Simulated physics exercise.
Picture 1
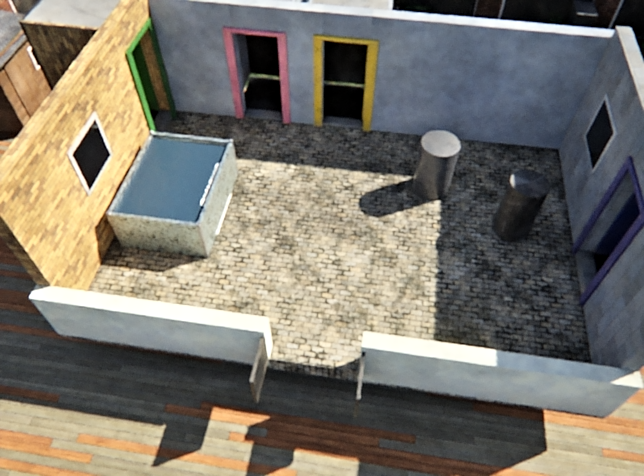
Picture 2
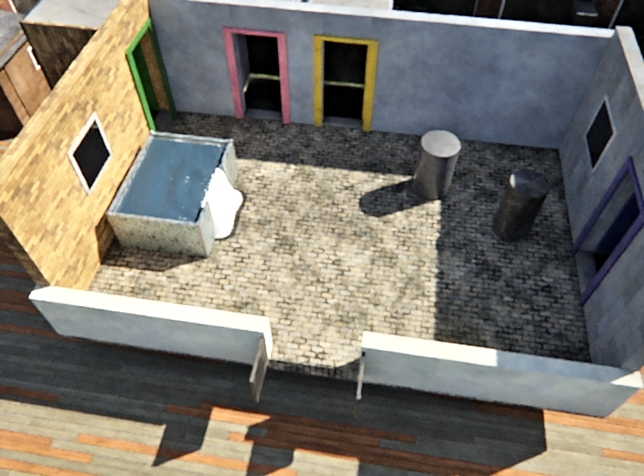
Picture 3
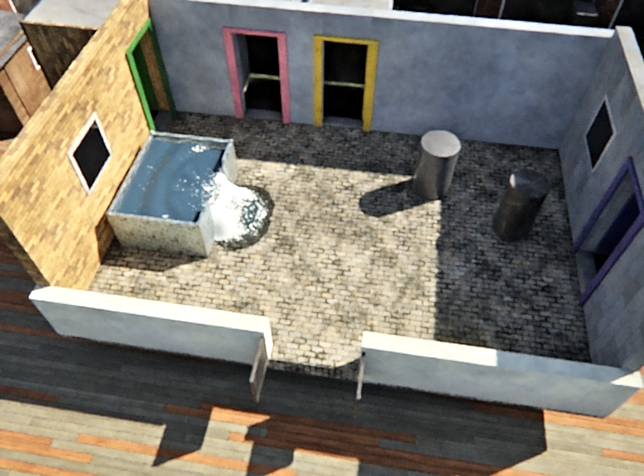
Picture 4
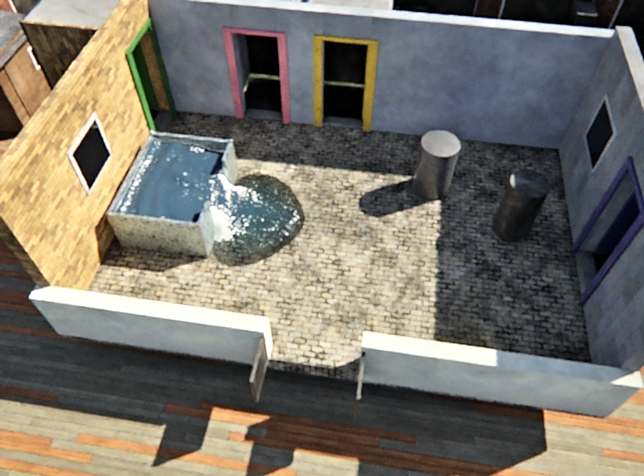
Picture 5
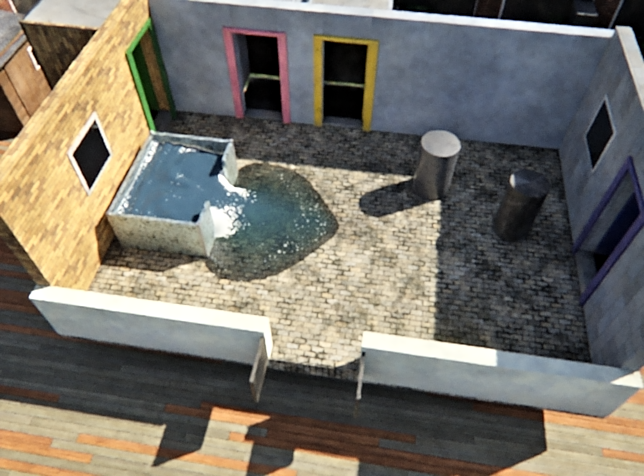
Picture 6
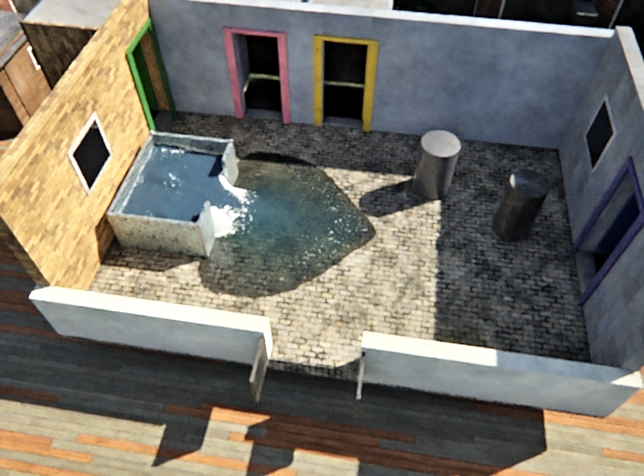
The clip opens on a walled, paved yard with still water in an open tank at the left and two upright cylinders at the right. A stretch of the tank's right side breaks away and water gushes out, foaming at the gap, then spreads rightward across the paving in a widening, pointed sheet.
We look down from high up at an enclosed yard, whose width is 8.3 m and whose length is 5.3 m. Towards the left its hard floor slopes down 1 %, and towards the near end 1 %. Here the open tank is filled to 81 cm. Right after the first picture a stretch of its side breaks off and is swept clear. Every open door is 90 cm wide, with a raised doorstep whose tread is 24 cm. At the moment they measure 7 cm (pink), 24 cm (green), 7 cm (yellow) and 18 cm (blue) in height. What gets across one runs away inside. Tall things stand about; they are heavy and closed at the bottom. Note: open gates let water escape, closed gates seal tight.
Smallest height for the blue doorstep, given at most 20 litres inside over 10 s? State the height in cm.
About 11 cm.
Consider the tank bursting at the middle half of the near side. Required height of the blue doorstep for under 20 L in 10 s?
It needs to be about 7.0 cm high.
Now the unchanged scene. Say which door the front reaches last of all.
Door: Green.
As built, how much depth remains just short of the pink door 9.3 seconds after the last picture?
About 2.0 cm.
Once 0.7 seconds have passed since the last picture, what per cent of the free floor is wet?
About 45 per cent.
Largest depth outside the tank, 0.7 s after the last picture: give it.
Roughly 36 cm.
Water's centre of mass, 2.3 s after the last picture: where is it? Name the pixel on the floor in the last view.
(332, 229), roughly.
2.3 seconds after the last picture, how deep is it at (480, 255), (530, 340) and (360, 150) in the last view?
Going through the spots in order gives 5, 5 and 2 centimetres.
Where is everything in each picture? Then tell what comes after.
The first picture shows still water, 81 cm deep, in the open tank at (174, 178); the blue door at (602, 241) is dry.
In the second picture, water pours out at (219, 204) and has run 0.3 m, to (231, 232); about 9 cm deep outside, 81 cm at the back.
In the third picture, water pours out at (219, 204) and has run 0.9 m, to (261, 233); about 12 cm deep outside, 78 cm at the back.
In the fourth picture, the front is at (298, 228), 1.5 m from the gap at (219, 205); 2.3 m2 of floor is wet, 70 cm left at the back.
In the fifth picture, the front is at (334, 227), 2.2 m from the gap at (219, 204); 4.1 m2 of floor is wet, 69 cm left at the back.
In the sixth picture, water pours out at (219, 204) and has run 2.8 m, to (369, 234); about 5 cm deep outside, 68 cm at the back; 3.7 m in a straight line remain to the blue door at (602, 241).
Then, 0.7 s after the last picture water covers 45 % of the floor, deepest (36 cm) near (231, 214); it has not reached the blue door.
Then, 2.3 s after the last picture water covers 70 % of the floor, deepest (32 cm) near (580, 367); 13 cm at the blue door, 0 litres in over its 18 cm doorstep.
Then, 9.3 s after the last picture water covers 90 % of the floor, deepest (11 cm) near (278, 345); 4 cm at the blue door, 1 litre in over its 18 cm doorstep.
At the blue door as built, the water peaked near 16 cm, 1.9 s after the last picture.
With a doorstep of 9 cm, 37 litres would have come in within the 10 s; with 12.5 cm, 11 litres. So under 20 litres takes about 11 cm.
